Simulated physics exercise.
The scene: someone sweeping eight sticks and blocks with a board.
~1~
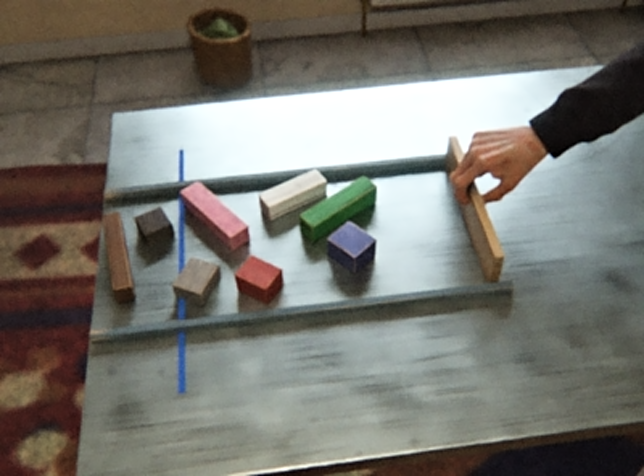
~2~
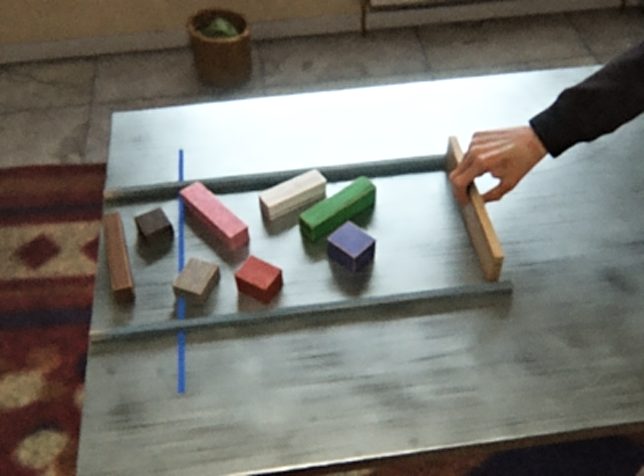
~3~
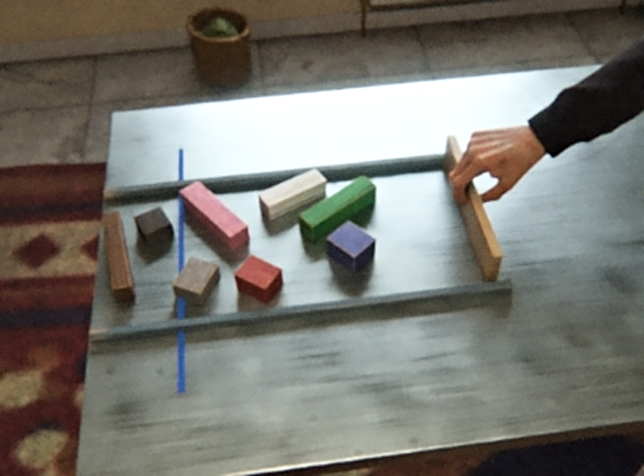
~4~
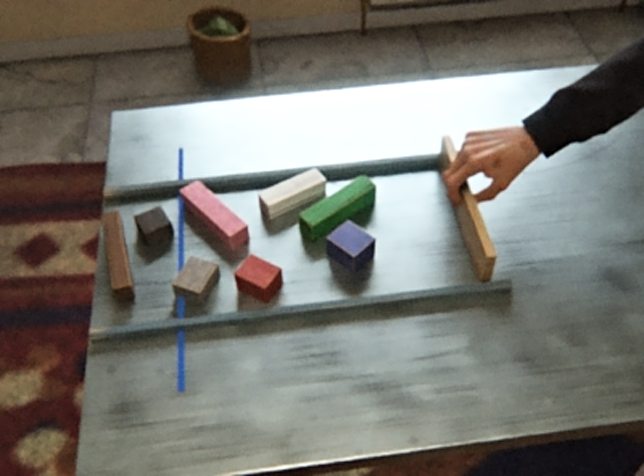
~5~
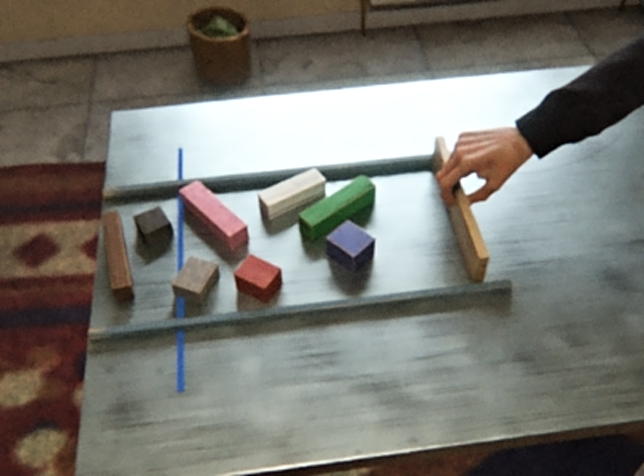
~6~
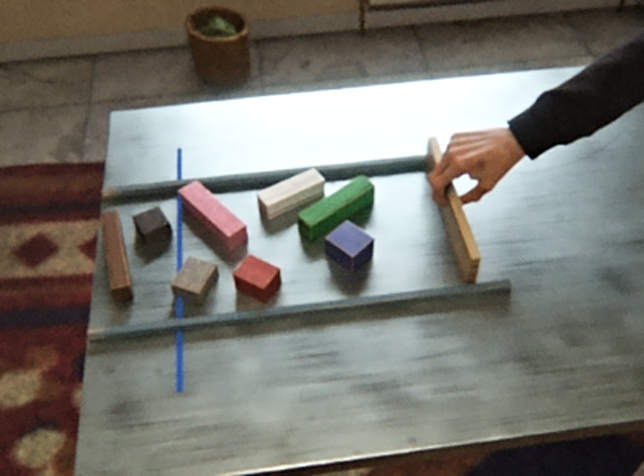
A hand in a dark sleeve held a wooden board upright at the right of several scattered colored blocks, then slid it slightly left between two rails, while the blocks stayed still.
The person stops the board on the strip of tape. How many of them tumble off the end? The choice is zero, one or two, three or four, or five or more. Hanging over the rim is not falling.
Outcome: The number that fall off is one or two.
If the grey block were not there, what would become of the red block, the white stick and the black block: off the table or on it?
The red block stays on, the white stick remains up, the black block falls.
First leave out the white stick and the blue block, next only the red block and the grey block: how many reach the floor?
Fallen: 0, and 2 in the other try.
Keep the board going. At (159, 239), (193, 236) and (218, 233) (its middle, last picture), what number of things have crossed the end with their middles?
Place by place, 3, 2 and 0.
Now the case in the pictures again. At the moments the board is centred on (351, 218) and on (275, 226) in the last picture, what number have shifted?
By then 2, and 5.
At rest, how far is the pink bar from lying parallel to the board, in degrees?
About 30°.
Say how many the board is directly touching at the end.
4 of them.
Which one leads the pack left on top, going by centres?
The pink bar.
Early on, none off yet; brown stick at rest near (116, 255); black block at rest near (153, 226); grey block at rest near (195, 280).
Finally, the number that fall off is one or two; lost, black block and brown stick.
